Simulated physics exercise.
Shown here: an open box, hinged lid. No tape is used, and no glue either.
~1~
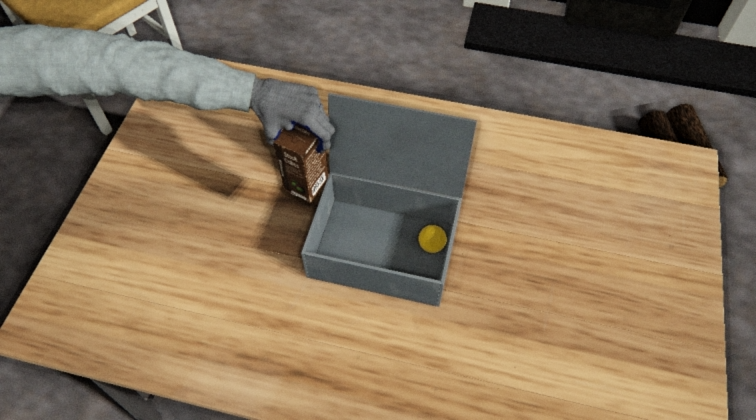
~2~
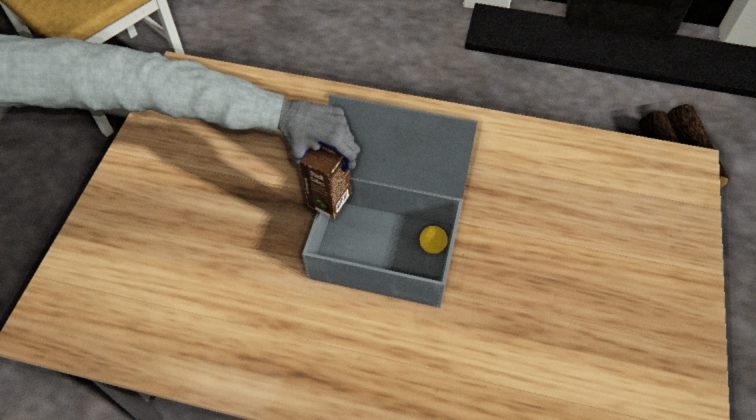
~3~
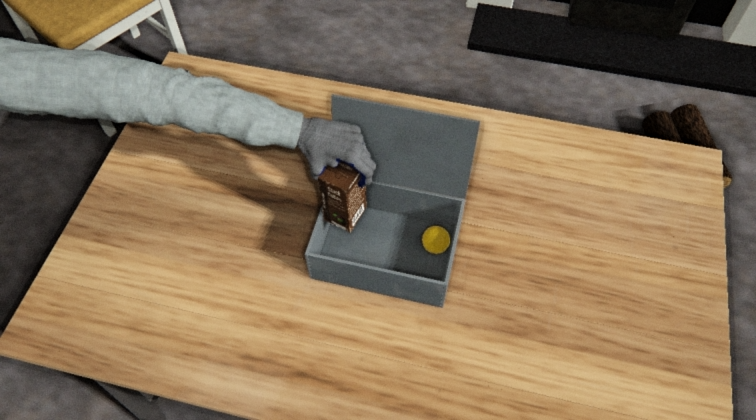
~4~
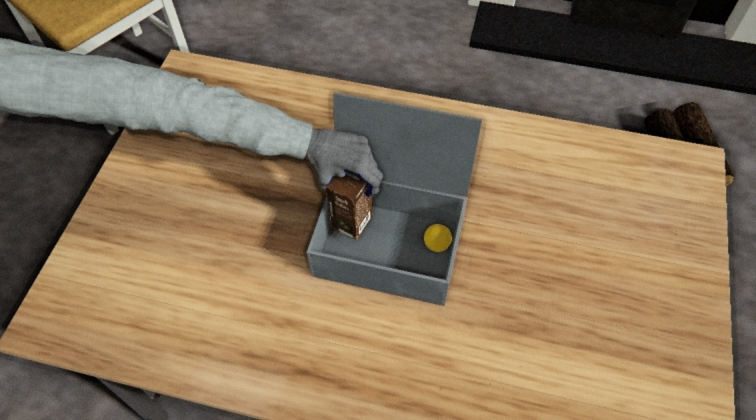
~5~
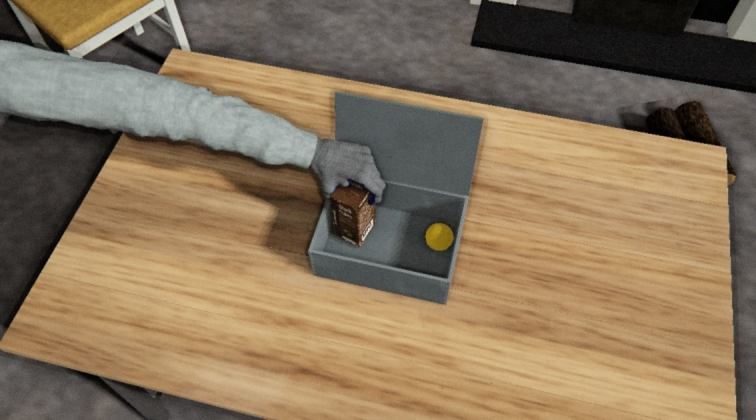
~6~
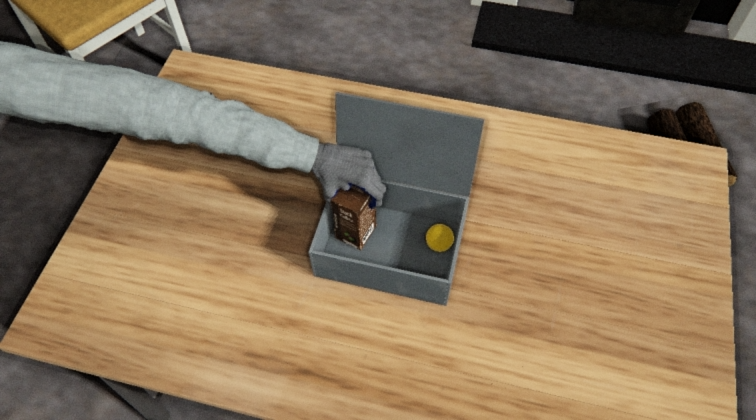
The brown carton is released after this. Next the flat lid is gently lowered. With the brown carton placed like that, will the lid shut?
No.
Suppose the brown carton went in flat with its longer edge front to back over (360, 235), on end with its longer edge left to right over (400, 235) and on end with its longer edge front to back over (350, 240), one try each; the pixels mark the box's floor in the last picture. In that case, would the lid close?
On the first go the lid comes to rest closed, on the second it is stopped short, on the third it is stopped short.
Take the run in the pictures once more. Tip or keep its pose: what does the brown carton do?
It keeps its pose.
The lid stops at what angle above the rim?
Angle: About 55°.
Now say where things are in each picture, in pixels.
On its way; brown carton (303, 161); yellow lemon (433, 239), in the first picture.
On its way; brown carton (327, 179); yellow lemon (433, 240), in the second picture.
On its way; brown carton (344, 194); yellow lemon (436, 240), in the third picture.
On its way; brown carton (351, 202); yellow lemon (438, 238), in the fourth picture.
On its way; brown carton (354, 210); yellow lemon (439, 237), in the fifth picture.
In place under the hand; brown carton (355, 214); yellow lemon (440, 238), in the sixth picture.
Then, 1.10 s after the last picture, lid starting down.
Then, 1.40 s after the last picture, lid 72° above the rim.
Then, 1.60 s after the last picture, lid 54° above the rim.
At rest, lid 54° above the rim; both in place. Seen from the same camera at the end, brown carton near (355, 214).
